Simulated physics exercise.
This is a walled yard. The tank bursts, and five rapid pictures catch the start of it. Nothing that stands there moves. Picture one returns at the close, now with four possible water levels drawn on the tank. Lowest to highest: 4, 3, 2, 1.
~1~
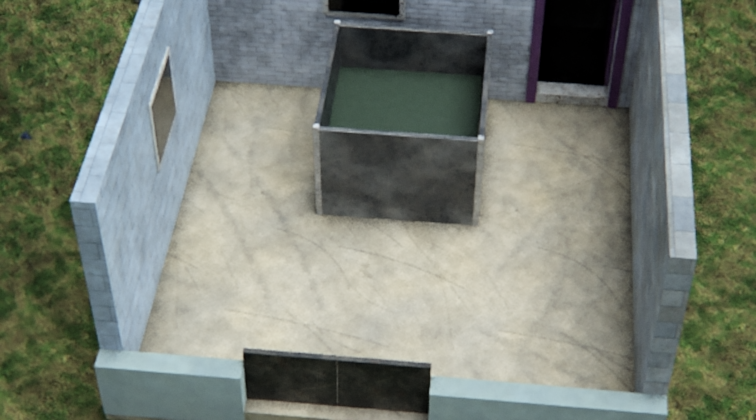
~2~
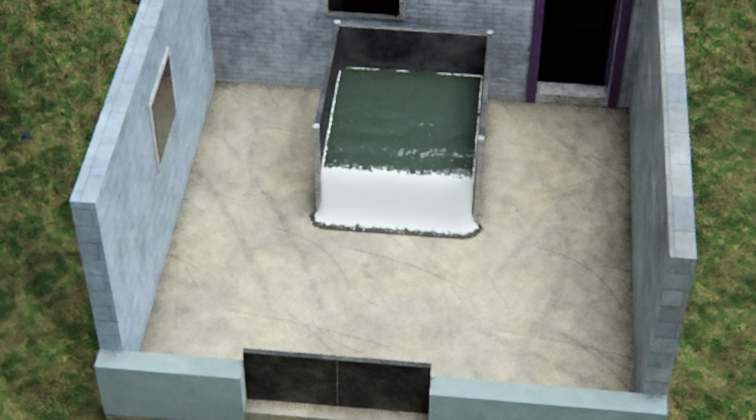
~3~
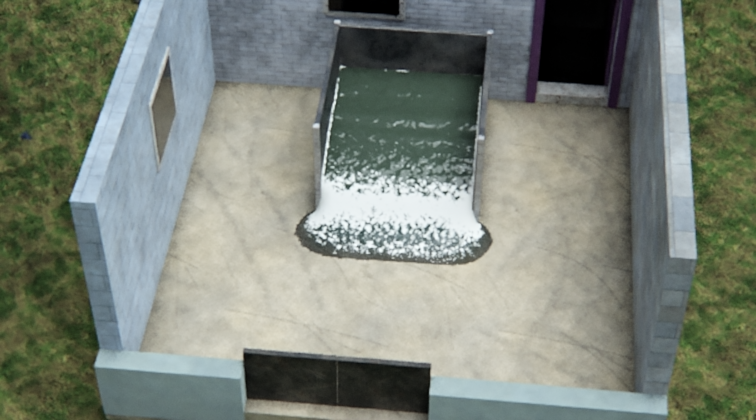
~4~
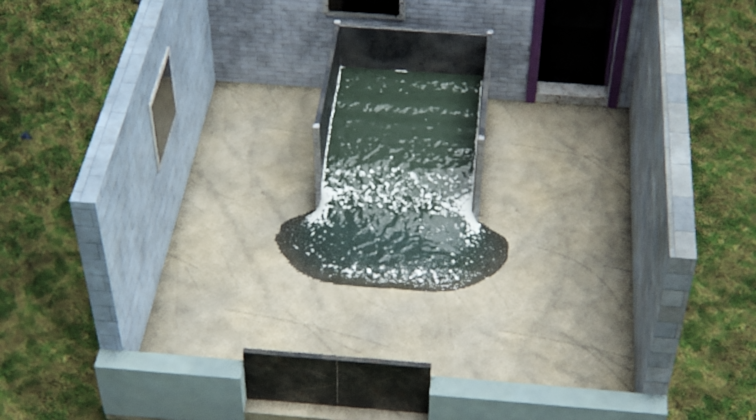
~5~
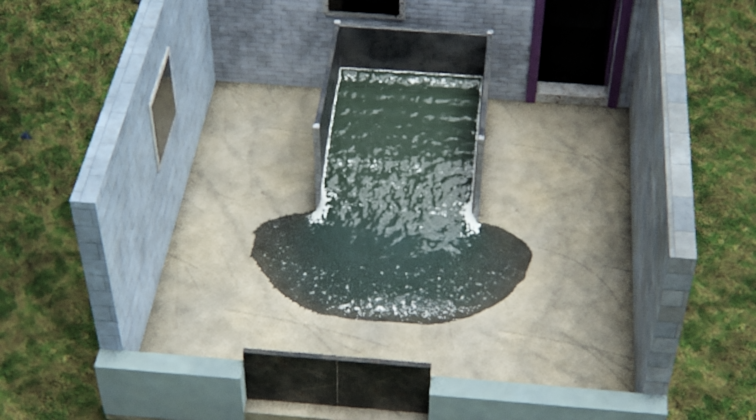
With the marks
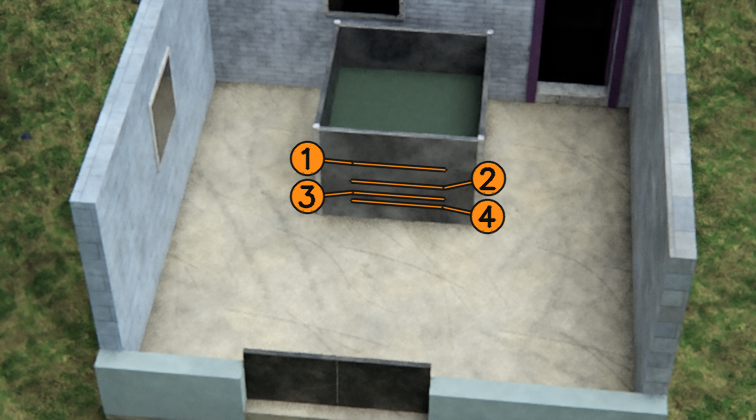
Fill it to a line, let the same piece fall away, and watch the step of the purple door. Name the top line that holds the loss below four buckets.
The answer is level 2.
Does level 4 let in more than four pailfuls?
No.
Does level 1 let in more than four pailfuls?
Yes, it does.
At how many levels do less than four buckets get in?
Three of them.
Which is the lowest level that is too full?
Here it is level 1.
On the marked copy, 1 at (398, 166); 2 at (397, 184); 3 at (397, 195); 4 at (397, 203); from the bottom up 4, 3, 2, 1.
With 1, about 7 bucketfuls get in.
With 2, a splash gets over, under a bucket.
With 3, nothing gets over.
With 4, nothing gets over.
